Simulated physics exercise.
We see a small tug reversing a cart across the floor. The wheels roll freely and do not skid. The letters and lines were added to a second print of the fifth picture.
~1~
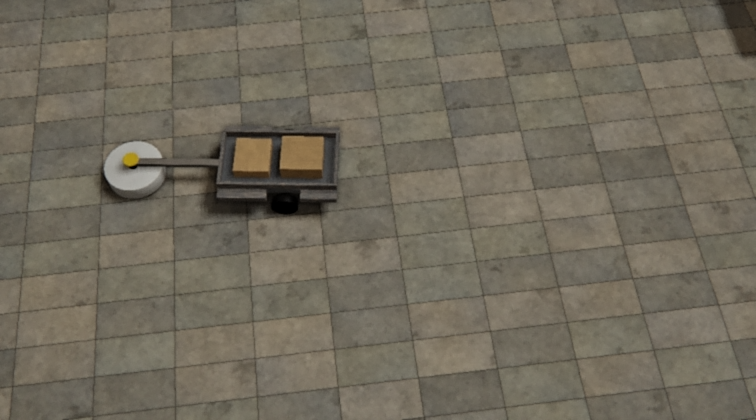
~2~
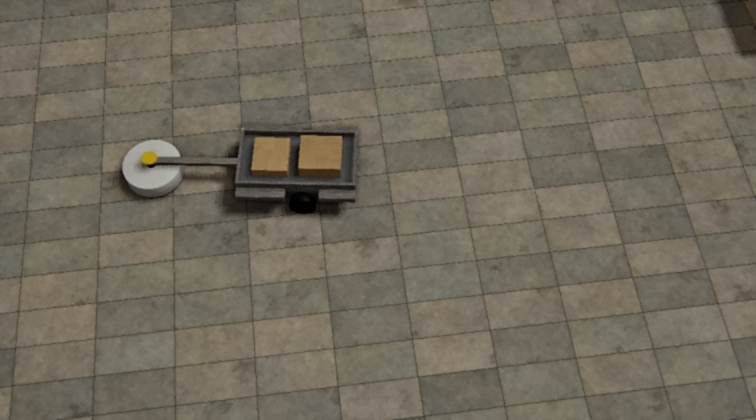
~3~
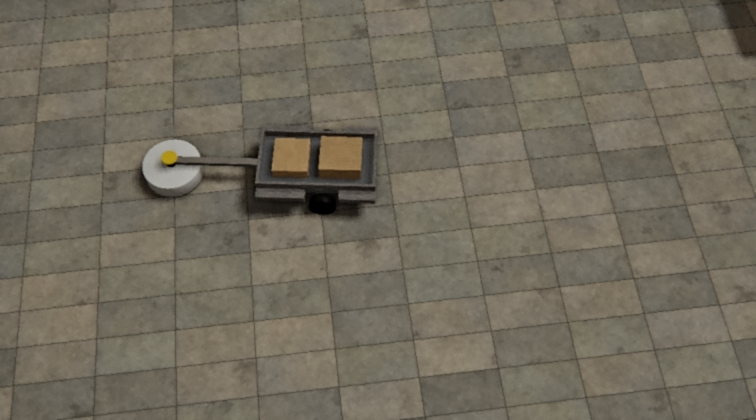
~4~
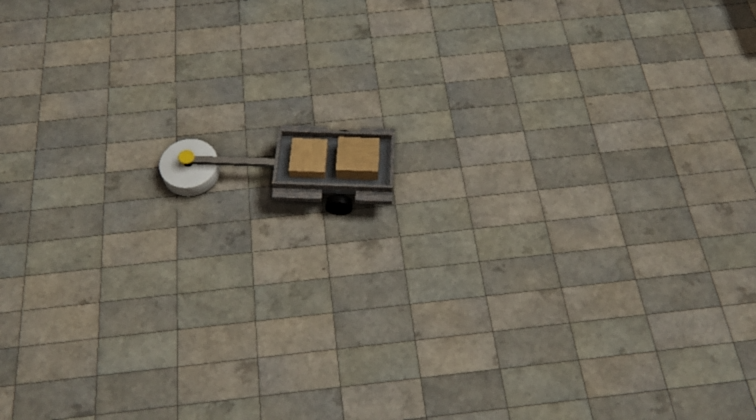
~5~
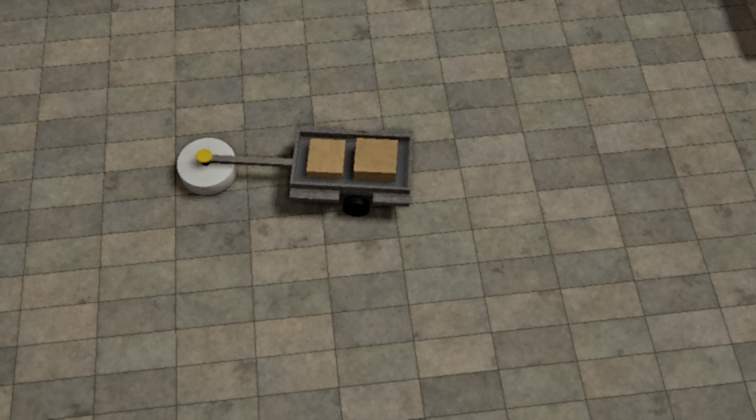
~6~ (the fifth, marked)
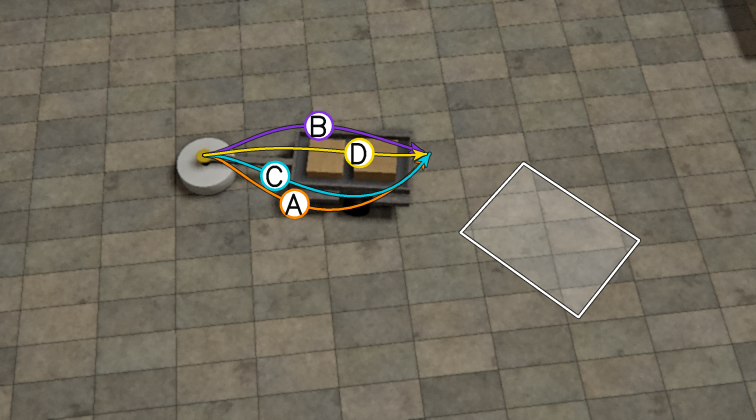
A small round white robot with a yellow knob slowly pushed a grey cart carrying two light brown boxes to the right across a tiled floor, with the boxes staying in place on top.
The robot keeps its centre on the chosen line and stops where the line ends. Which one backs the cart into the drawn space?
The robot should drive B.
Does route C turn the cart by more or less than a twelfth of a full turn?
It turns less than that.
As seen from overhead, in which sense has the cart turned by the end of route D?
On that route, clockwise.
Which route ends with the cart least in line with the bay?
Route A.
On the marked copy, A from (204, 155) via (316, 209) to (428, 156); B from (204, 155) via (308, 126) to (423, 152); C from (204, 155) via (327, 193) to (430, 153); D from (204, 155) via (315, 149) to (426, 154); the bay at (550, 237).
Following B. Soon after the start, robot (285, 137), cart (421, 173).
Later, robot (365, 143), cart (492, 204).
In the end, robot (429, 162), cart (552, 239); the cart stands in the bay.
As for the rest, A leaves the cart at (554, 98), out of the bay; C leaves the cart at (571, 128), out of the bay; D leaves the cart at (574, 200), out of the bay.
